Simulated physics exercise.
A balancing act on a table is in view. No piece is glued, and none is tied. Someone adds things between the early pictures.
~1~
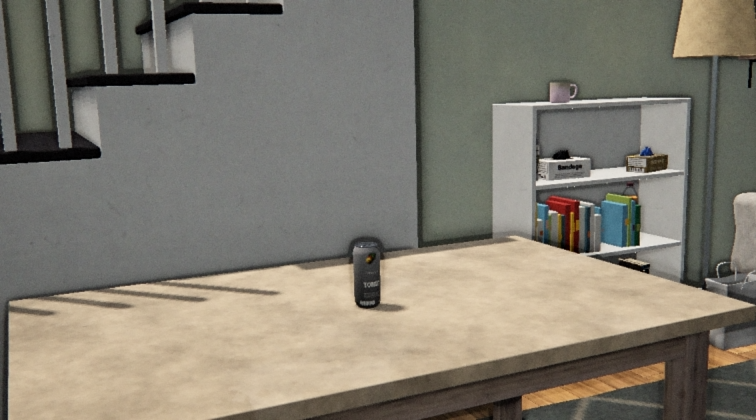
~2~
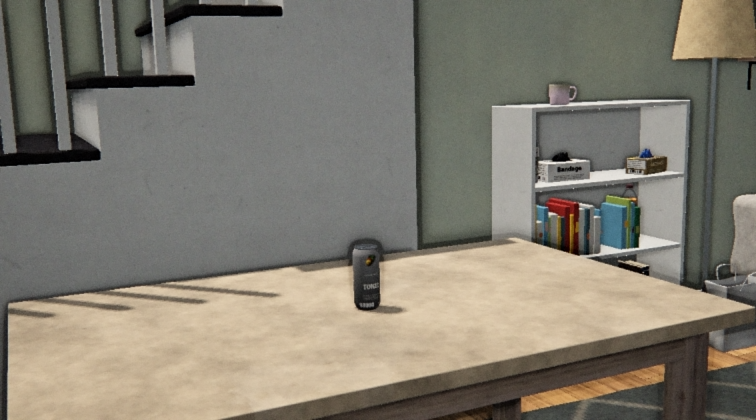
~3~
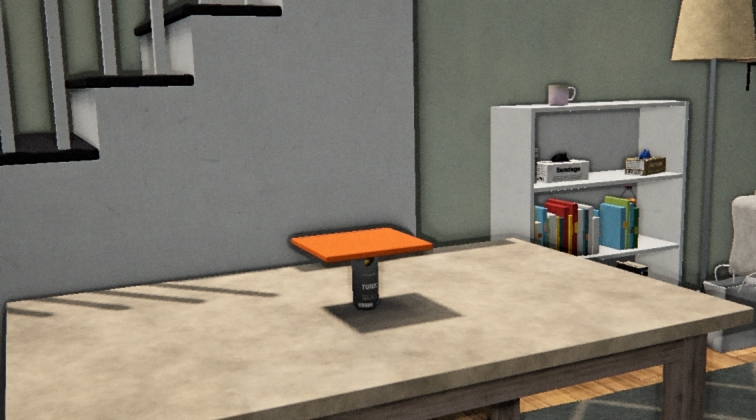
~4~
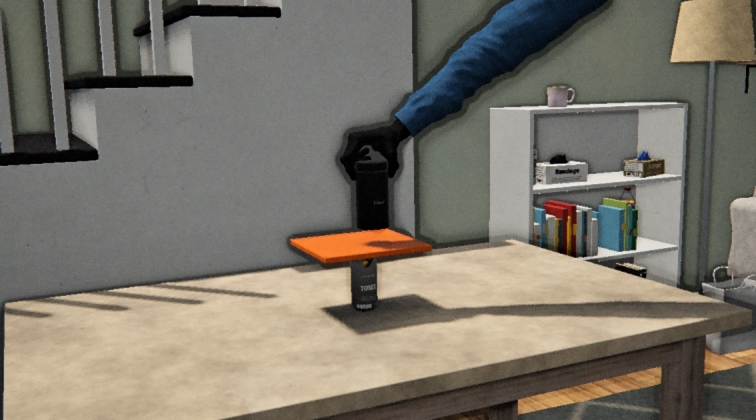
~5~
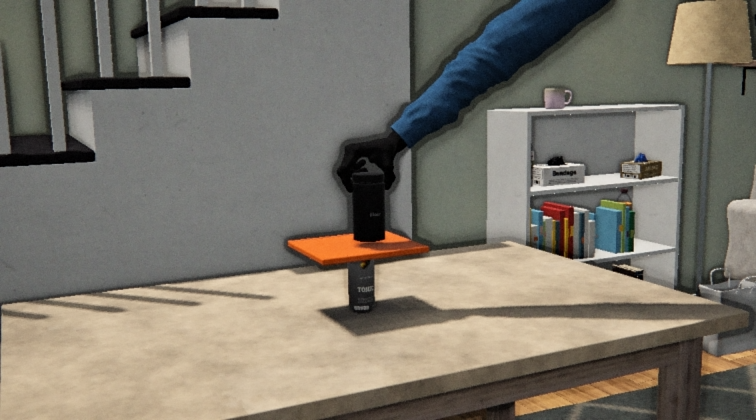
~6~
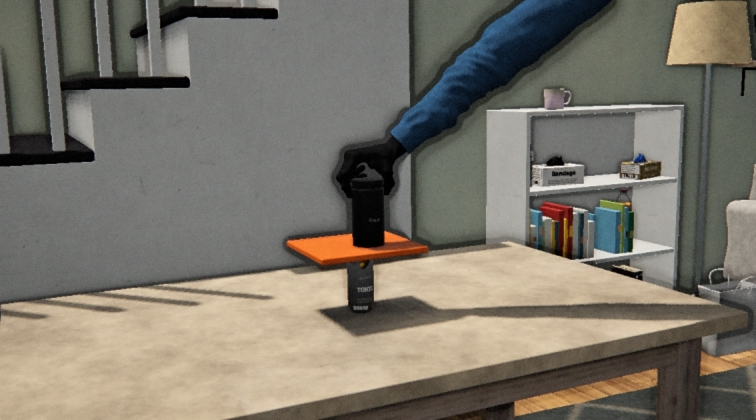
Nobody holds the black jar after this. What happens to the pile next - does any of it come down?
Pretty clearly, it is secure there.
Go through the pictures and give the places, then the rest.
In the first frame, the last thing is not in view yet.
In the second frame, the last thing is not in view yet.
In the third frame, the last thing is not in view yet; orange lid (360, 244).
In the fourth frame, on its way; black jar (372, 194); orange lid (359, 245).
In the fifth frame, on its way; black jar (369, 207); orange lid (357, 247).
In the sixth frame, in place under the hand; black jar (368, 212); orange lid (356, 247).
Then, 0.20 s past the last view, nothing moves.
Then, 0.50 s past the last view, black jar resting near (368, 213).
Finally, all 3 still in place. Final places as the last picture's camera would see them, black jar near (368, 213). The stack keeps its balance.
